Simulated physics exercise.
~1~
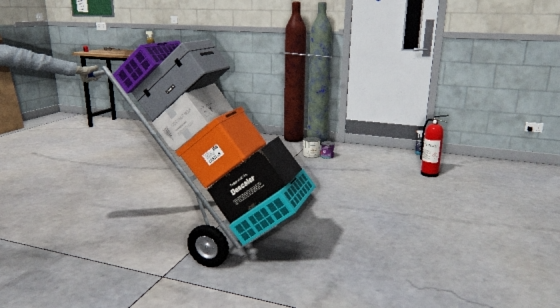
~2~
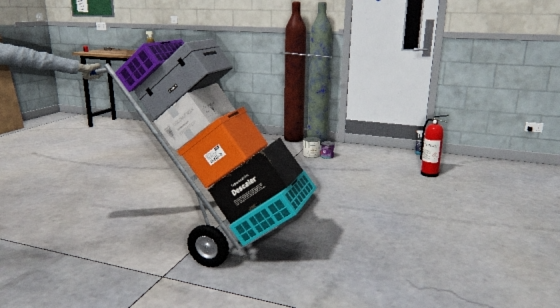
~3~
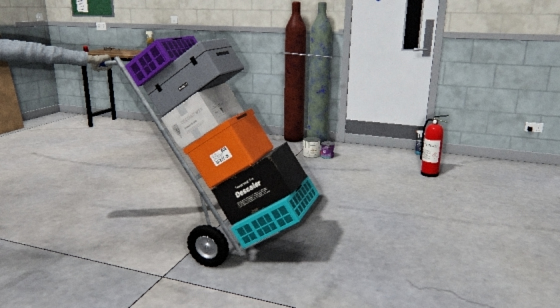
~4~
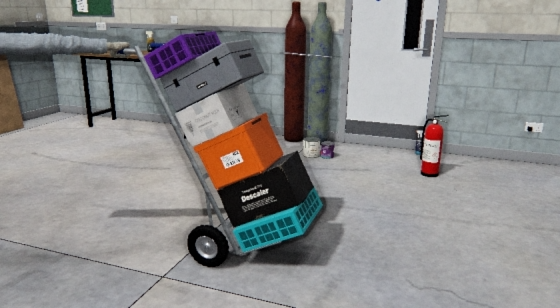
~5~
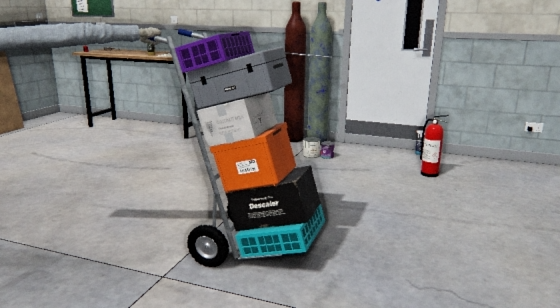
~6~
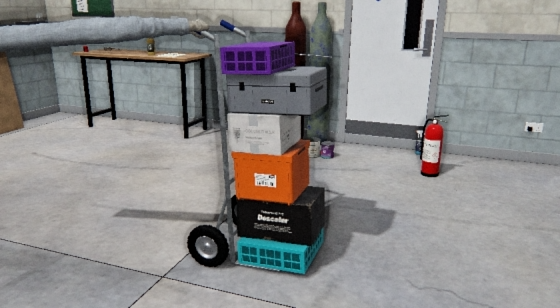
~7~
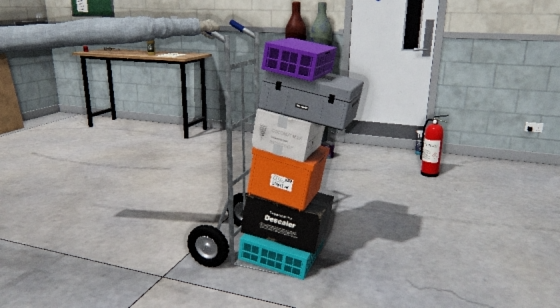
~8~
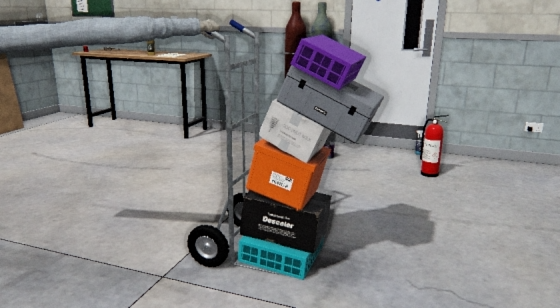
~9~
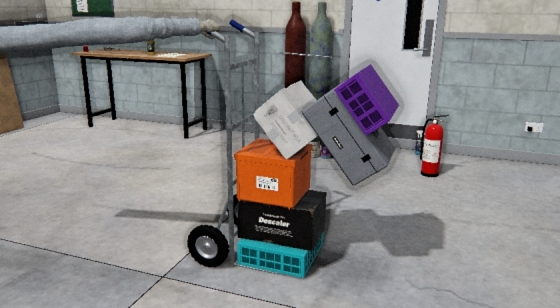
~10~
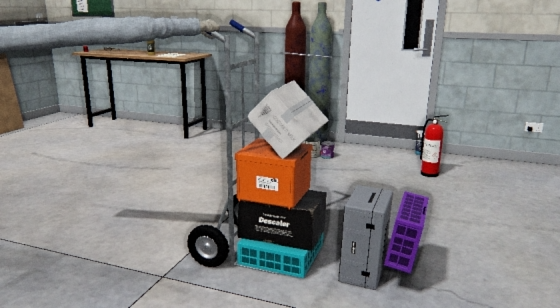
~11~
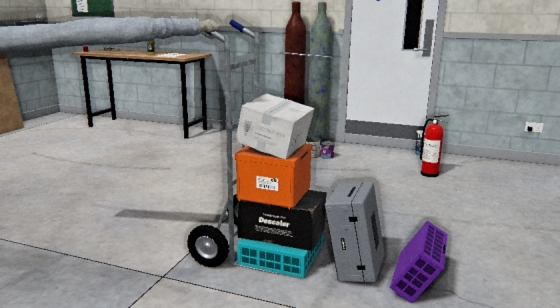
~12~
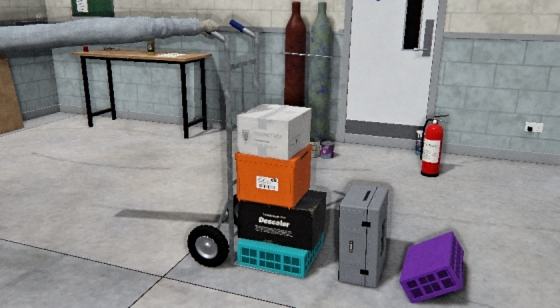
To begin with, a two-wheeled hand truck leans back toward a grey-sleeved arm at the left, carrying a loose stack of six items in a workshop. The arm swings the truck upright, and its load tips forward to the right as it stops. The lower items rock and settle back, while the purple crate and grey toolbox topple off the top. The white box tilts steeply, then drops back flat onto the orange tote. At the end, the toolbox stands on end beside the truck, the purple crate lies farther right, and four items remain stacked.
